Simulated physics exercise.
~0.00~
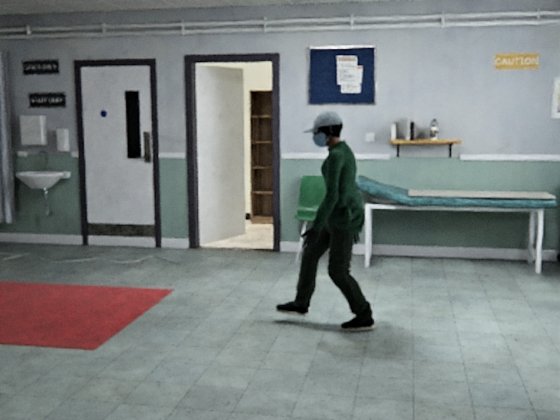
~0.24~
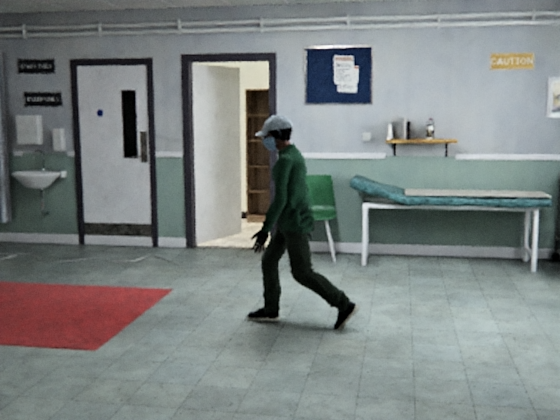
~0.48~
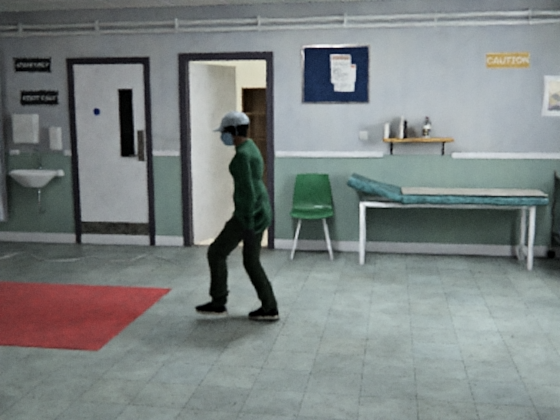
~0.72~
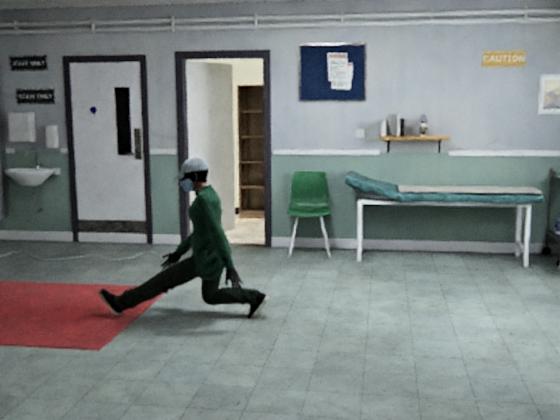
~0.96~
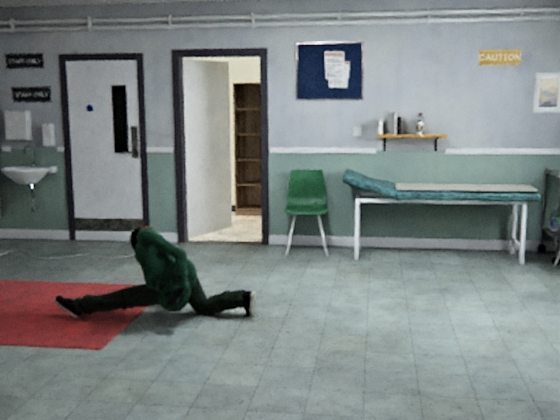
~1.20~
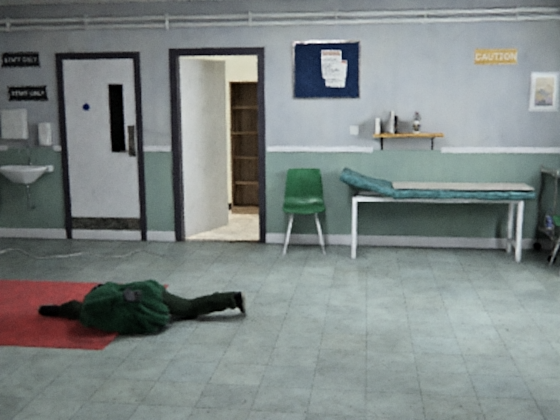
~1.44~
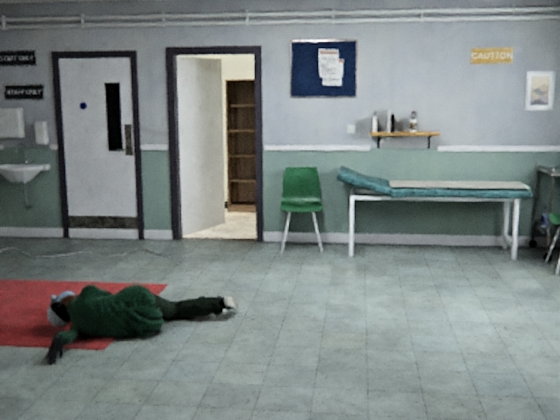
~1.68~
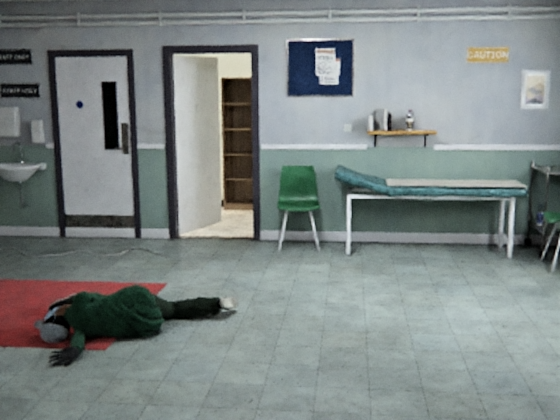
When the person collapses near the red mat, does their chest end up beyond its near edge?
Yes, the person's chest comes down past the near edge and rests on the red mat, while the hips stay short of it on the tiles.
